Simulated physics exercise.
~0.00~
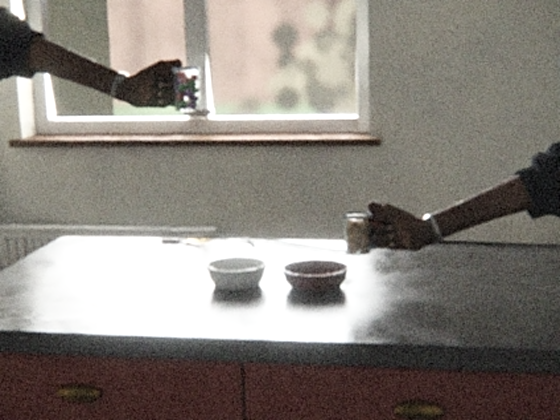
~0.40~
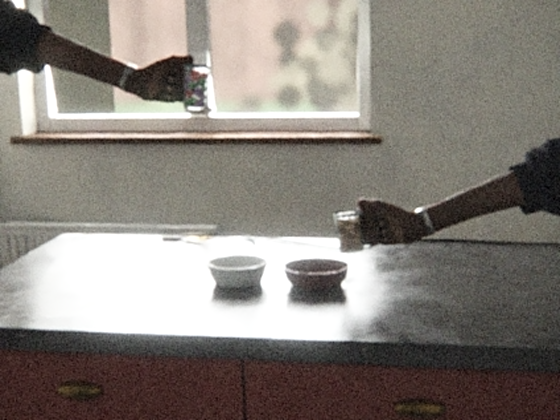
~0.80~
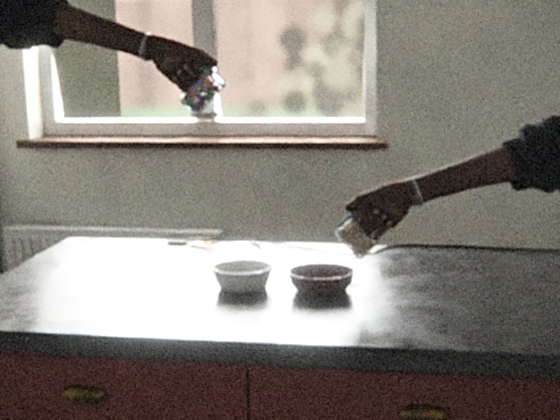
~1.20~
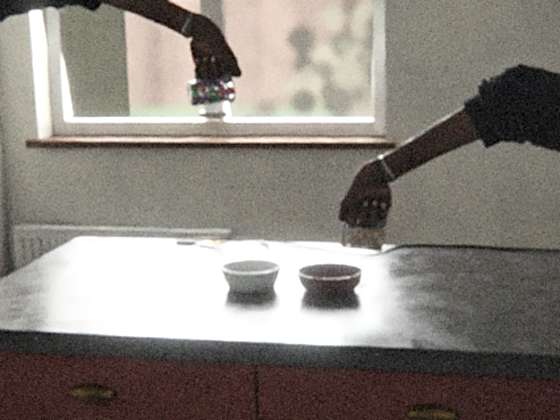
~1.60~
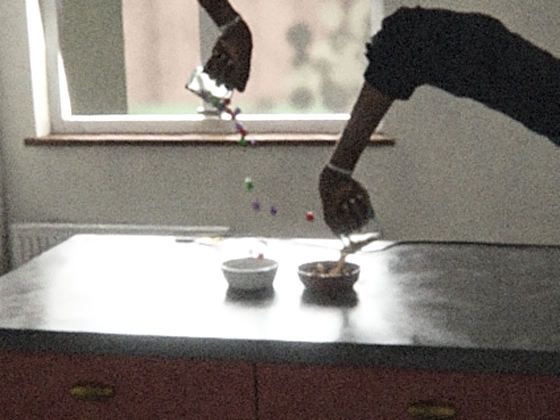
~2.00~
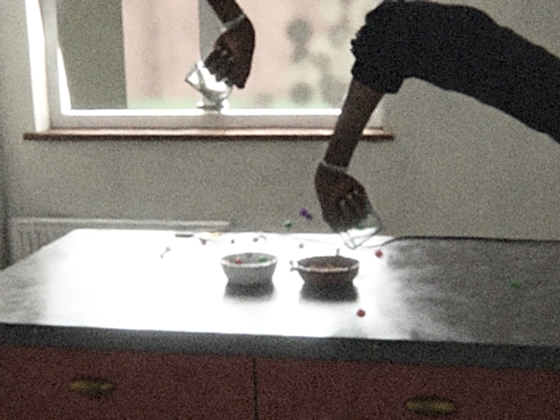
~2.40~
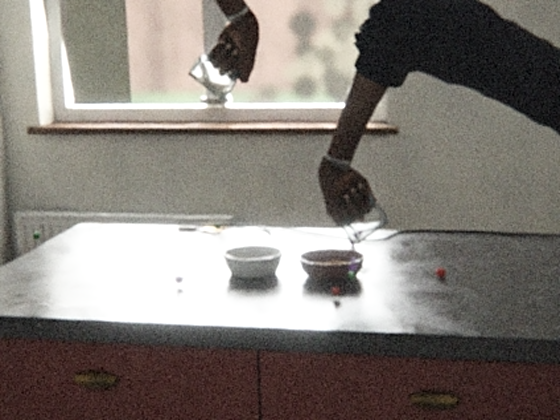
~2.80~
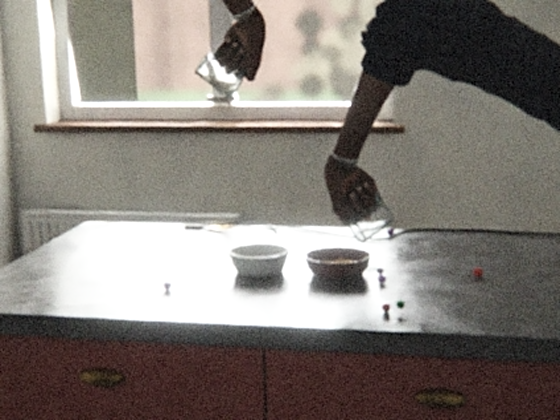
At the start, two hands hold clear cups above a dark counter with a white bowl and a dark bowl, the left hand high before a window and the right one much lower. Both hands tilt their cups steadily until they are upside down. Small colourful pieces tumble from the left cup in a long, scattered stream, while the right cup's contents drop straight into the dark bowl. Some colourful pieces land in the white bowl, but many bounce and roll across the counter. At the end, both emptied cups stay overturned, the right load sits in its bowl, and stray pieces dot the counter.
